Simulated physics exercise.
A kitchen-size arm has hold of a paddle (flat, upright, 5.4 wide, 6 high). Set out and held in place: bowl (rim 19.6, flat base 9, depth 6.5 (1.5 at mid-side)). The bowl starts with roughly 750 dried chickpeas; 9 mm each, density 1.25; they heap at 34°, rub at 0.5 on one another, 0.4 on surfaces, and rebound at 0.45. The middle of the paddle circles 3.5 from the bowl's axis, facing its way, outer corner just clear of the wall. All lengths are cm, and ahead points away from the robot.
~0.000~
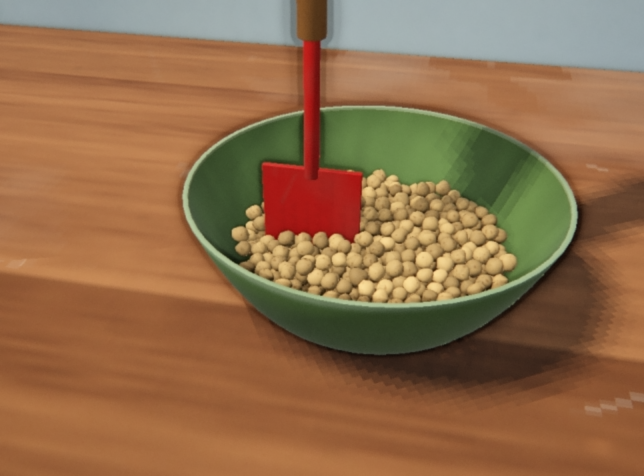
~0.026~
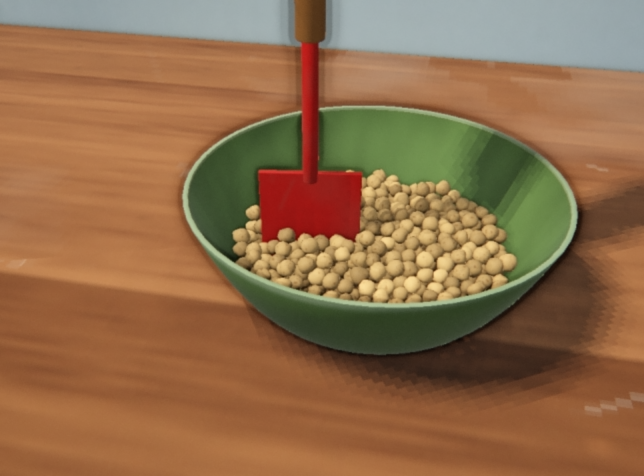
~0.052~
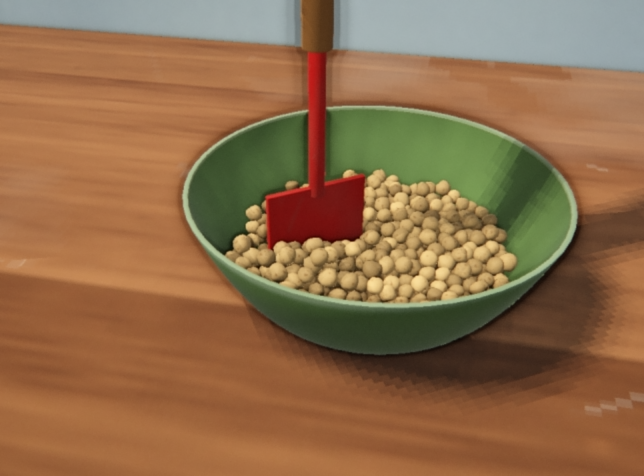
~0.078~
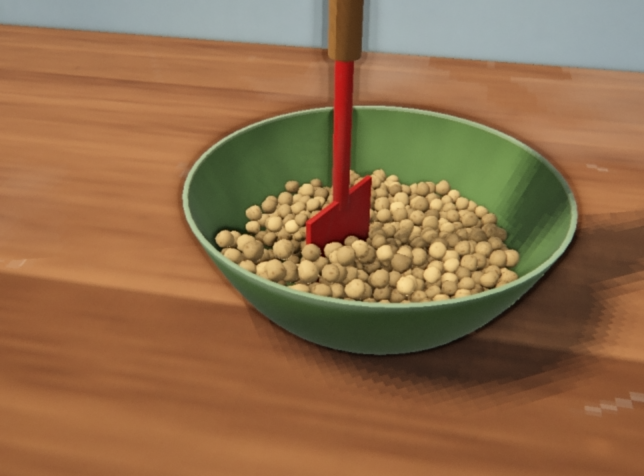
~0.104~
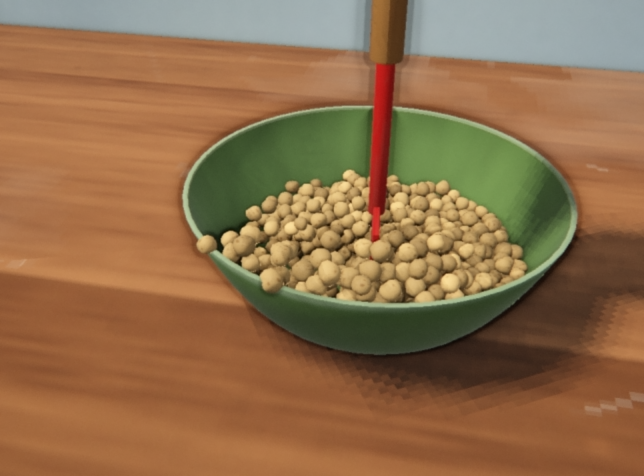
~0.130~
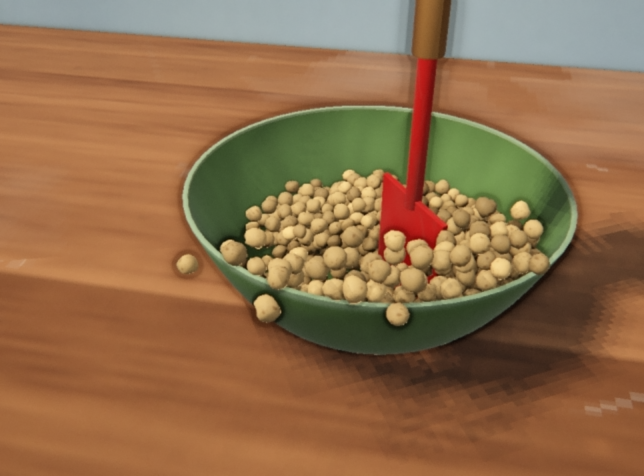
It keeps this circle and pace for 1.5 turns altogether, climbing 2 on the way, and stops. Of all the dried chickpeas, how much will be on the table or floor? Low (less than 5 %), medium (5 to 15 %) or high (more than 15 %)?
Answer: High; more than 15 % of the dried chickpeas finish on the table or floor.
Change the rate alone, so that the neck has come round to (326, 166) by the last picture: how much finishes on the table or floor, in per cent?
About 0 per cent.
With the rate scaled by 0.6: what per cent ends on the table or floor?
Some 10 per cent.
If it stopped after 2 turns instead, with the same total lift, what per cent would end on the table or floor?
Then about 35 per cent.
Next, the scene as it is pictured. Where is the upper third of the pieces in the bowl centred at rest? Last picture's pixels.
At about (352, 237).
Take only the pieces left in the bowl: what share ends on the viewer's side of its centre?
Roughly 50 per cent.
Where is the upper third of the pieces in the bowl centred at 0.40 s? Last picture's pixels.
At about (307, 235).
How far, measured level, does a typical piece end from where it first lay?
About 8 cm.
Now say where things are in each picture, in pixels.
In the first picture, the paddle neck at (312, 143), 0° round; upper third of the load around (379, 238), from x 240 to 510, top at y 175; 752 in the bowl.
In the second picture, the paddle neck at (310, 146), 10° round; upper third of the load around (377, 240), from x 240 to 510, top at y 175.
In the third picture, the paddle neck at (317, 159), 37° round; upper third of the load around (369, 253), from x 235 to 510, top at y 175.
In the fourth picture, the paddle neck at (342, 171), 67° round; upper third of the load around (376, 262), from x 225 to 510, top at y 175.
In the fifth picture, the paddle neck at (379, 175), 97° round; upper third of the load around (403, 269), from x 205 to 520, top at y 175; 748 in the bowl, 4 in flight or on the tool.
In the sixth picture, the paddle neck at (417, 170), 127° round; upper third of the load around (451, 258), from x 190 to 540, top at y 175; 740 in the bowl, 12 in flight or on the tool.
After 0.27 s, 283° round, highest piece 12 above the table; 608 in the bowl, 17 on the table or floor, 127 in flight or on the tool.
After 0.40 s, 79° round, highest piece 9 above the table; 533 in the bowl, 163 on the table or floor, 56 in flight or on the tool.
After 0.67 s, 180° round, highest piece 5 above the table; 528 in the bowl, 224 on the table or floor.
After 1.37 s, 180° round, highest piece 5 above the table; 528 in the bowl, 224 on the table or floor.
In the end, 528 in the bowl, 224 on the table or floor. That is 30 % on the table or floor.
